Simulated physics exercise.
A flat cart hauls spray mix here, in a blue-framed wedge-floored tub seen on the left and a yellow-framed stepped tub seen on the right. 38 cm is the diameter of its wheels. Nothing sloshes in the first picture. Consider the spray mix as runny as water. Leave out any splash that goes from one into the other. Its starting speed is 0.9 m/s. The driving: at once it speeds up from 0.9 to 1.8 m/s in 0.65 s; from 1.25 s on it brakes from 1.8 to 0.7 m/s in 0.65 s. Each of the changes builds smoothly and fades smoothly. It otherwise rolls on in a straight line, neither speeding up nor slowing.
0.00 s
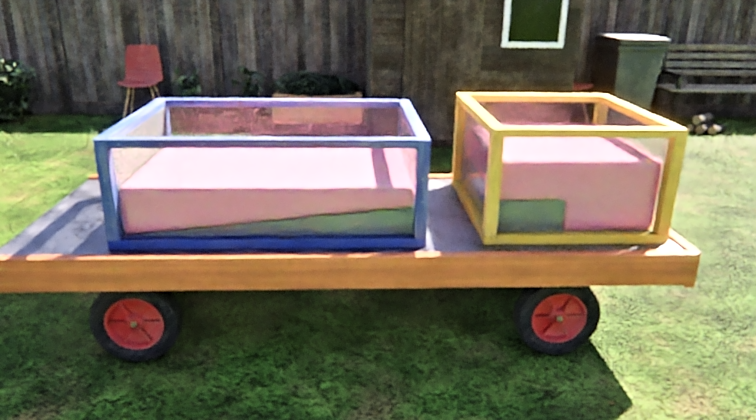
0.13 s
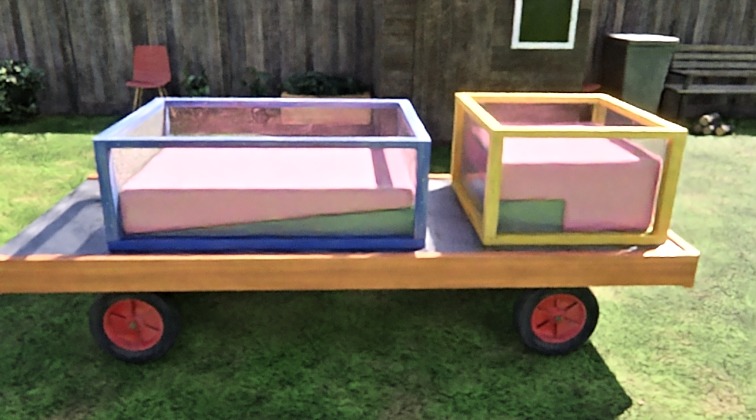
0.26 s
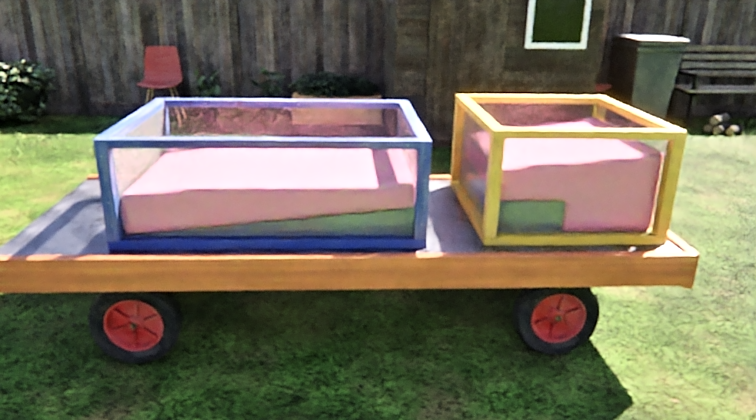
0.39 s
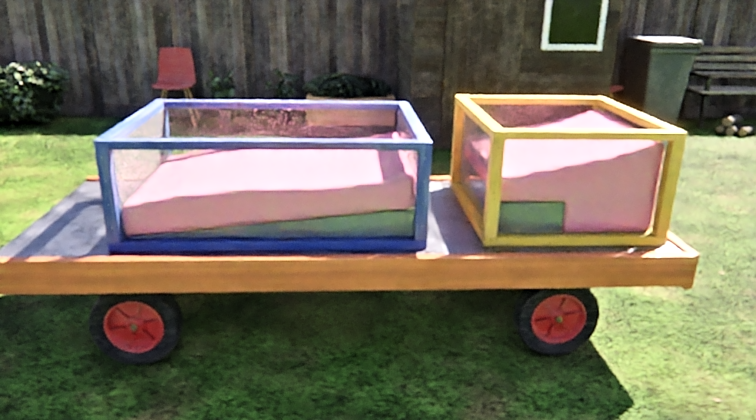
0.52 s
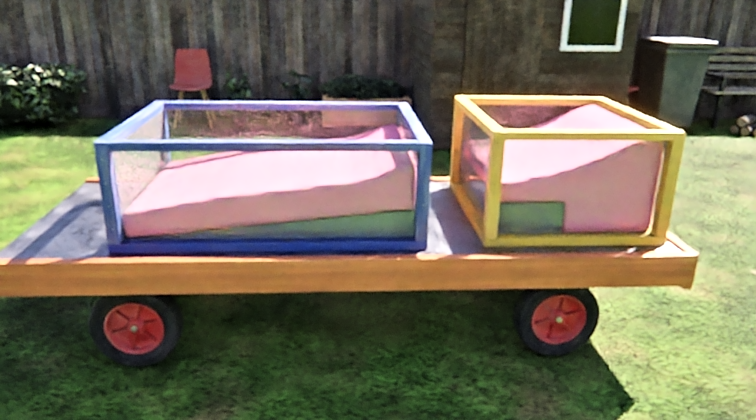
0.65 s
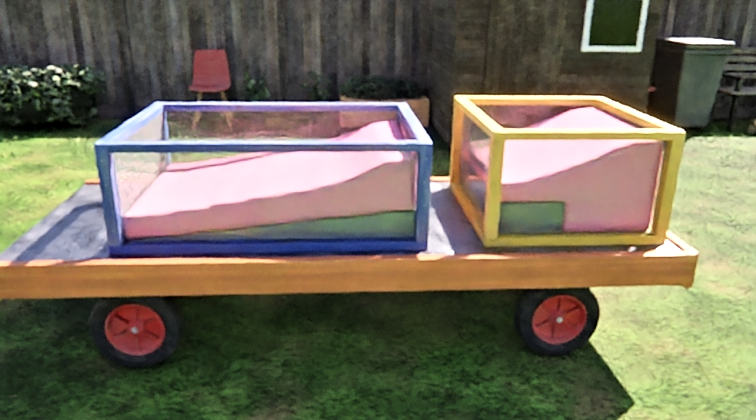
A flat wooden cart with red-hubbed wheels rolls leftward across a sunlit lawn, seen from the side by a camera that keeps level with it. It carries a blue-framed clear tub on the left and a yellow-framed one on the right, both holding pink liquid. The fence, red chair and bin slide rightward behind, while the liquid, nearly level at first, sinks at the left and climbs at the right.
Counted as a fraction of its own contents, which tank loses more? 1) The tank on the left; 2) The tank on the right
The tank on the left.
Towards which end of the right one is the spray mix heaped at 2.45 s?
Result: At the rearward end.
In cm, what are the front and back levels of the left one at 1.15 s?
Front level 14 cm, back level 26 cm.
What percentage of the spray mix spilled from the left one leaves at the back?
About 20 per cent.
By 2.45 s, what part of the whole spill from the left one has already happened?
By then it's around 70 per cent.
By 1.15 s the left one has lost nothing (front 14 cm, back 26 cm); the right one has lost nothing (front 44 cm, back 26 cm).
By 1.75 s the left one has lost nothing (front 49 cm, back 13 cm); the right one has lost nothing (front 37 cm, back 27 cm).
By 2.45 s the left one has lost 3 per cent, over the front (front 19 cm, back 26 cm); the right one has lost nothing (front 27 cm, back 40 cm).
By 4.89 s the left one has lost 4 per cent, mostly over the front, some over the back; the right one has lost nothing.
